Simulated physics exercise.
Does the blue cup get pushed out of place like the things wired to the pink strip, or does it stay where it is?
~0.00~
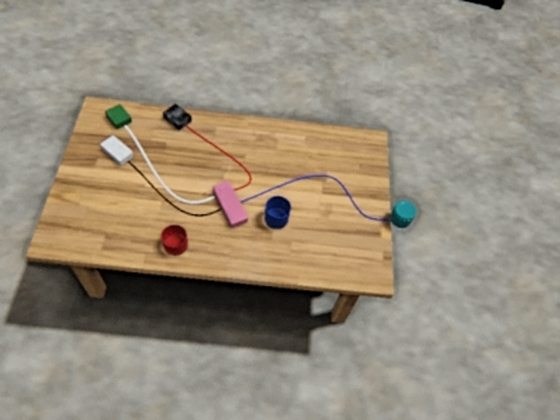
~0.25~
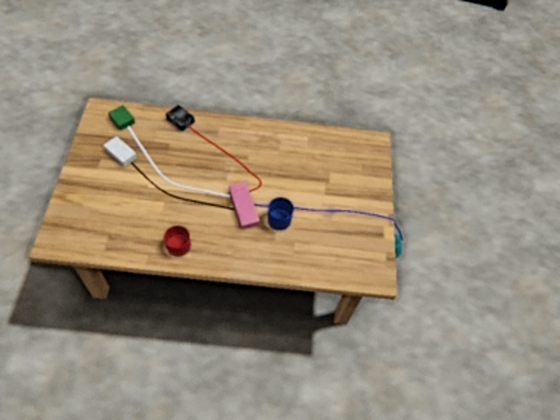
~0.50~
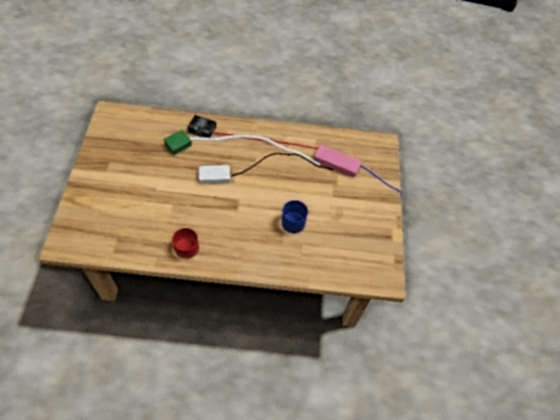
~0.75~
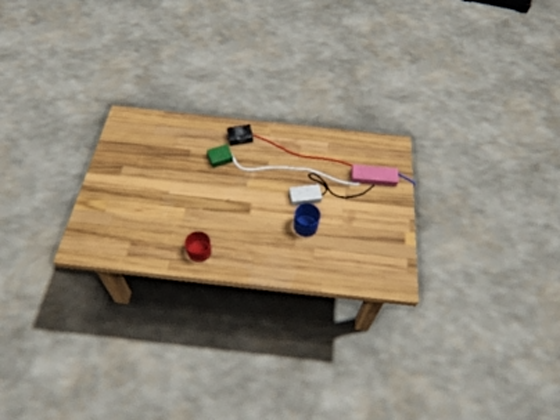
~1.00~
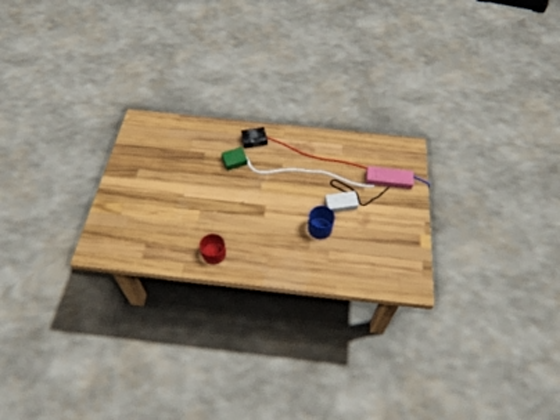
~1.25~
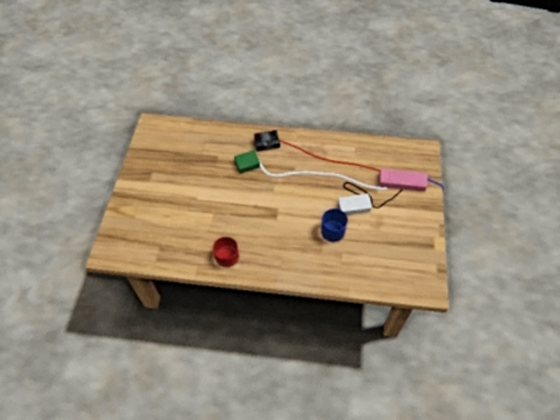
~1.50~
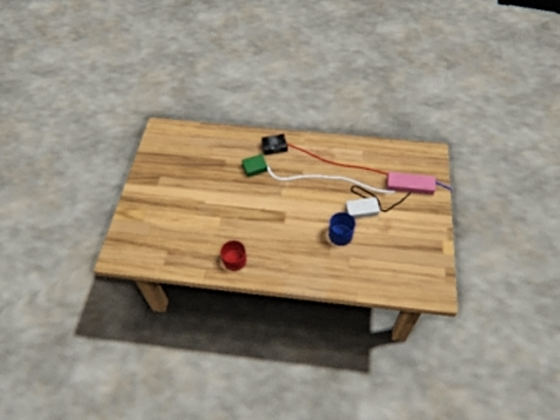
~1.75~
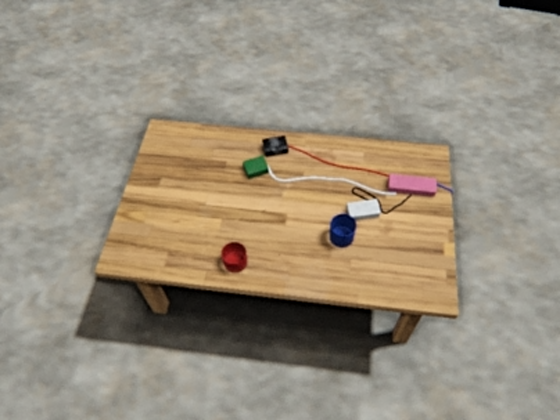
The blue cup stays where it is, while the pink strip, the green device and the black device all get dragged from their spots.
